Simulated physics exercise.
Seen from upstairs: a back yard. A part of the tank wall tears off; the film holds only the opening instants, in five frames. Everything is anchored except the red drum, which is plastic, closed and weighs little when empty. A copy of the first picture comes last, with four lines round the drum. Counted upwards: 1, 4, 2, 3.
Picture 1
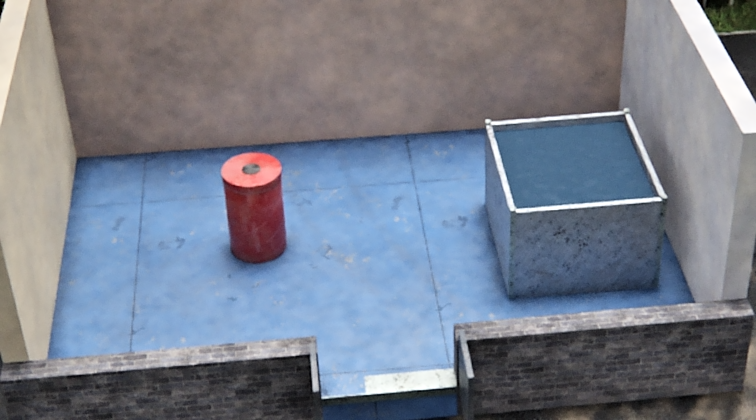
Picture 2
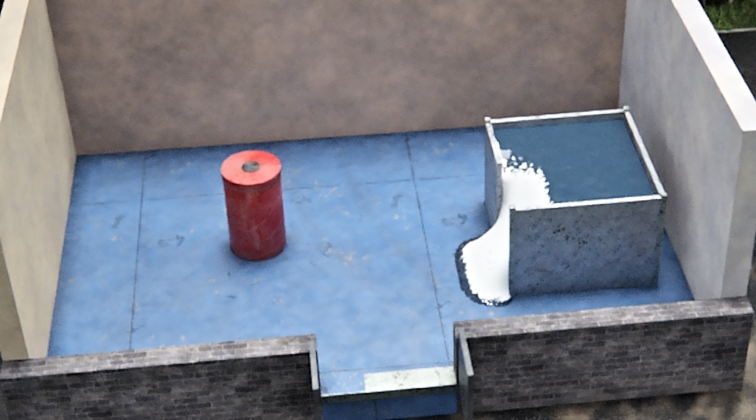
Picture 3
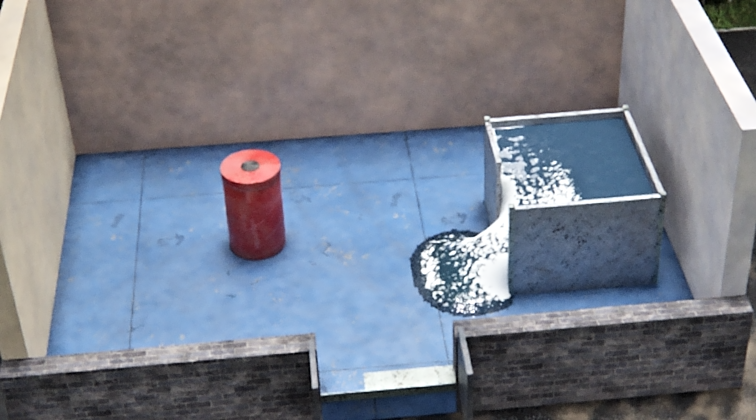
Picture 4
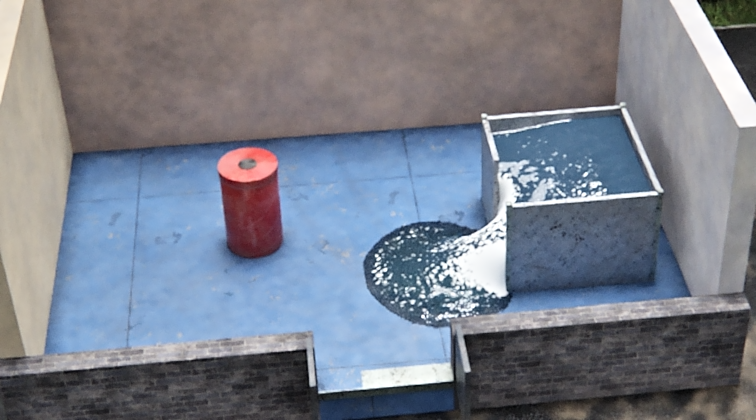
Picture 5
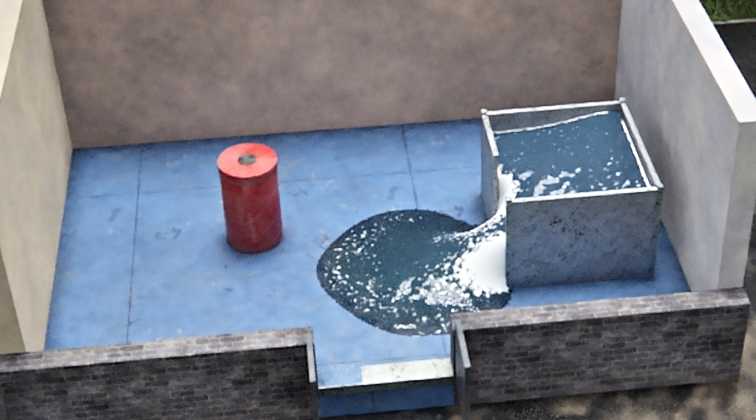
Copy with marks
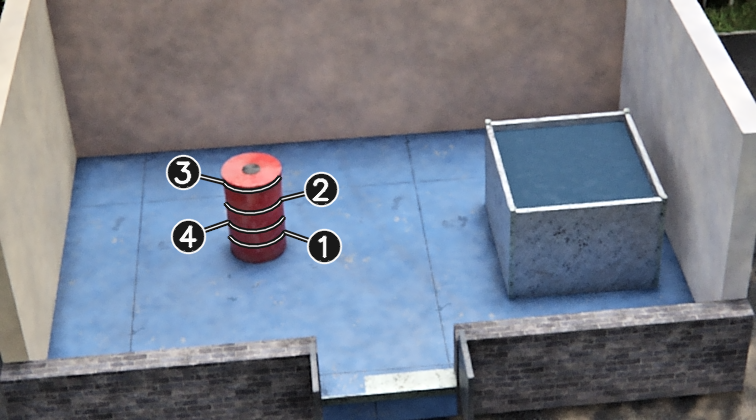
Water pours from a square tank and spreads leftward across the blue floor of a walled yard.
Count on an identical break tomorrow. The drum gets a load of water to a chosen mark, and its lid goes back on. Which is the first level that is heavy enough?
Choose 4.
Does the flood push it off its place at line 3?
No, not at all.
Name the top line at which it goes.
That would be 1.
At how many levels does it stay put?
Three.
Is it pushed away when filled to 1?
Yes, that goes wrong.
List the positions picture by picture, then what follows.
In the first frame, lid of the red drum at (250, 170); tank full, its middle at (572, 166); open gate at (385, 334).
In the second frame, 2 % of the ground wet, in view closest to the drum at (465, 261).
In the third frame, 4 % of the ground wet, in view closest to the drum at (424, 251).
In the fourth frame, 7 % of the ground wet, in view closest to the drum at (373, 264).
In the fifth frame, lid of the red drum at (246, 160); 11 % of the ground wet, in view closest to the drum at (333, 254).
On the marked copy, 1 at (257, 246); 2 at (254, 213); 3 at (251, 191); 4 at (256, 231); from the bottom up 1, 4, 2, 3.
With 1, it is pushed about half its own width away.
With 2, it does not move.
With 3, it does not move.
With 4, it does not move.
